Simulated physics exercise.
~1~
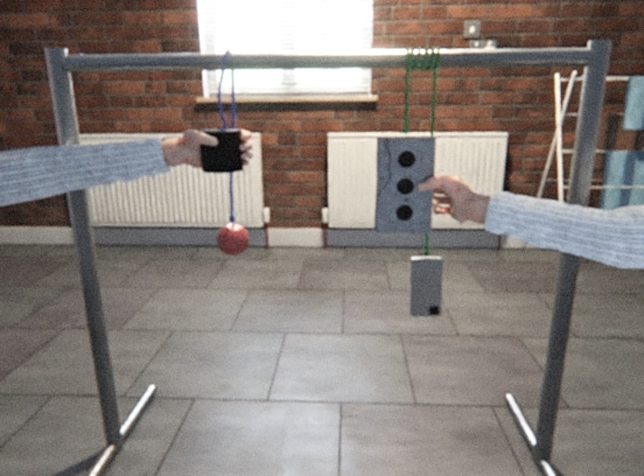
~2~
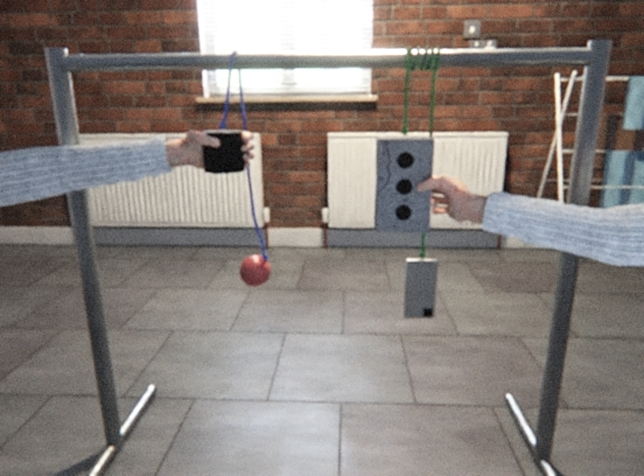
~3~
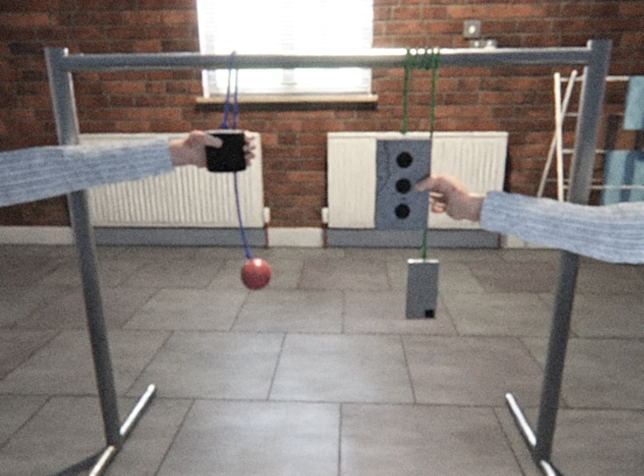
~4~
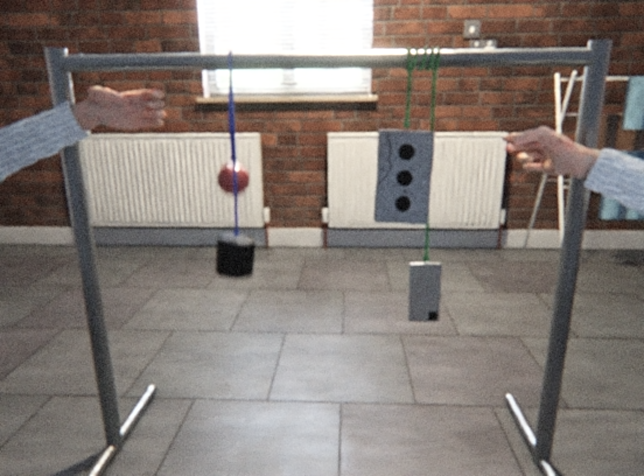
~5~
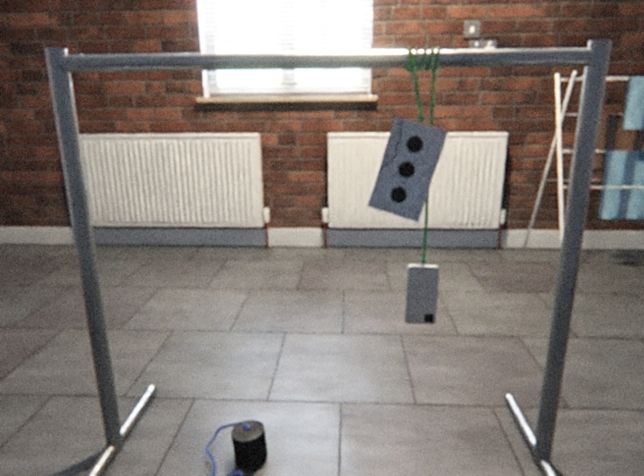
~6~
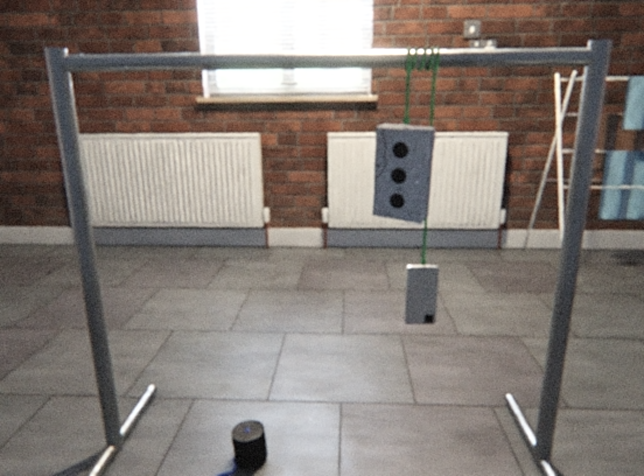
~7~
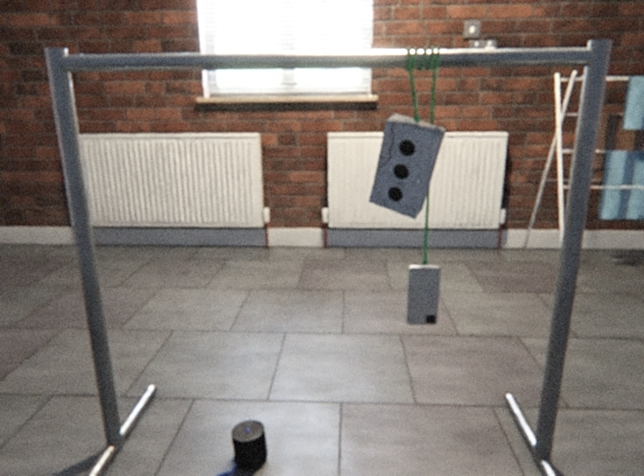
Two hands held a black object and a grey block with three dark circles on strings over a rail, then let go. The black object dropped to the floor with its purple string, while the block stayed hanging and tilted above a smaller grey piece.
